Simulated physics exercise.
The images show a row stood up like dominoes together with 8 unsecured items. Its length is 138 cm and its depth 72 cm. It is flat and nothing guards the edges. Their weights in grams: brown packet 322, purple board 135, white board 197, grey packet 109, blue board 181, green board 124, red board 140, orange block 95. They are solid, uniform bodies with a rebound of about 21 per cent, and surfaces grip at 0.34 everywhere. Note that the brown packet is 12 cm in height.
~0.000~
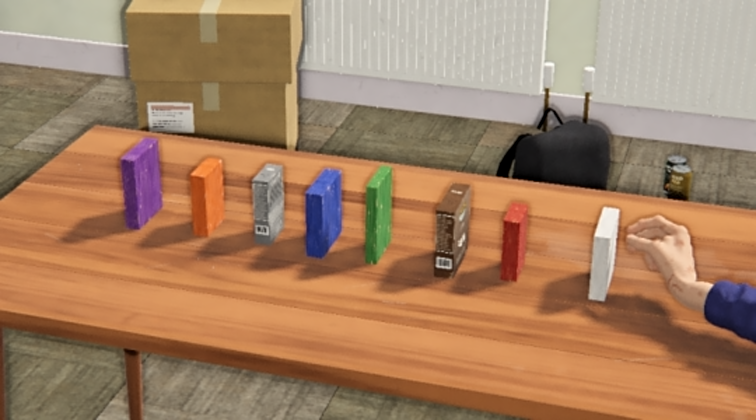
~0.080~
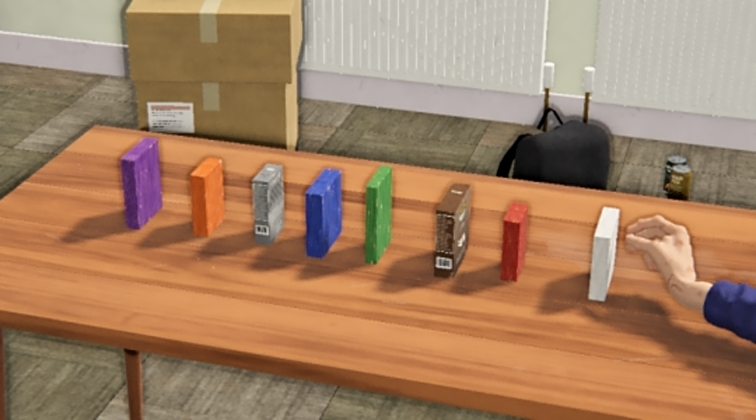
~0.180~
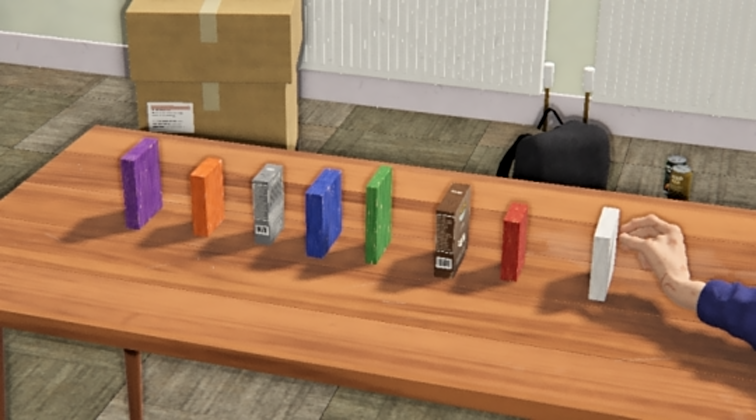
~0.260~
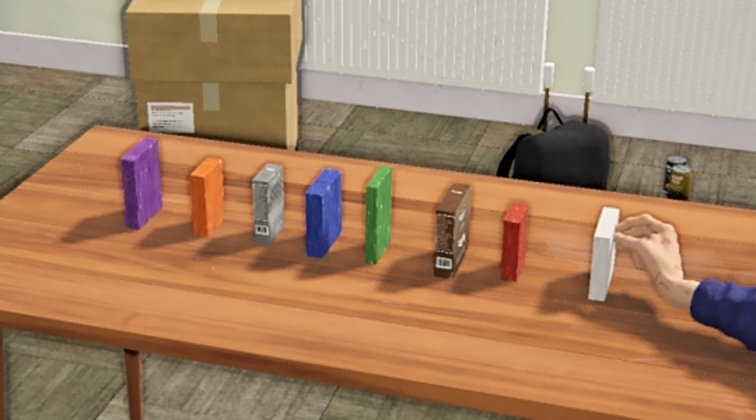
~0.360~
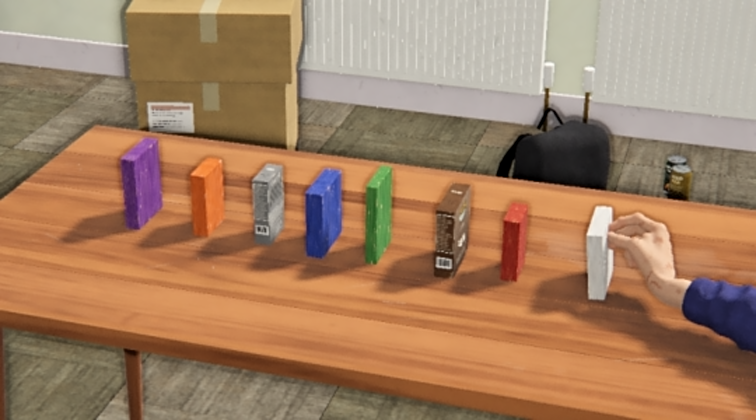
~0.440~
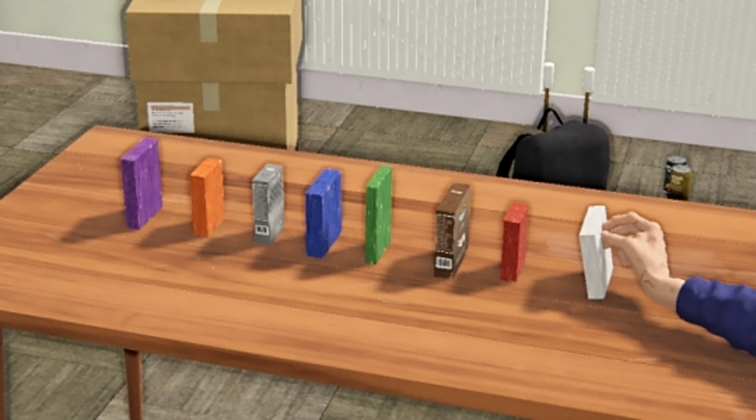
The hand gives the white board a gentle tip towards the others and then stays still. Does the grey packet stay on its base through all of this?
Yes.
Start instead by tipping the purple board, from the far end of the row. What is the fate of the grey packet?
Outcome for the grey packet: Toppled.
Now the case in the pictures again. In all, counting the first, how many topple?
Total: 1.
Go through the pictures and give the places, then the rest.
Grey packet (269, 205); brown packet (453, 230), in the first frame.
Green board (379, 215); red board (514, 243), in the second frame.
Orange block (208, 198); brown packet (453, 230), in the third frame.
Blue board (324, 213); green board (379, 215), in the fourth frame.
White board 6° over; red board (514, 243); orange block (208, 198), in the fifth frame.
White board 12° over; grey packet (269, 205); brown packet (453, 230), in the sixth frame.
By 0.64 s, white board 38° over.
By 0.74 s, white board 89° over.
By 0.84 s, white board 90° over.
When it is over (1.6 s), all 6 within 5 cm of the start. End places, in pixels of the last picture, grey packet near (269, 205).
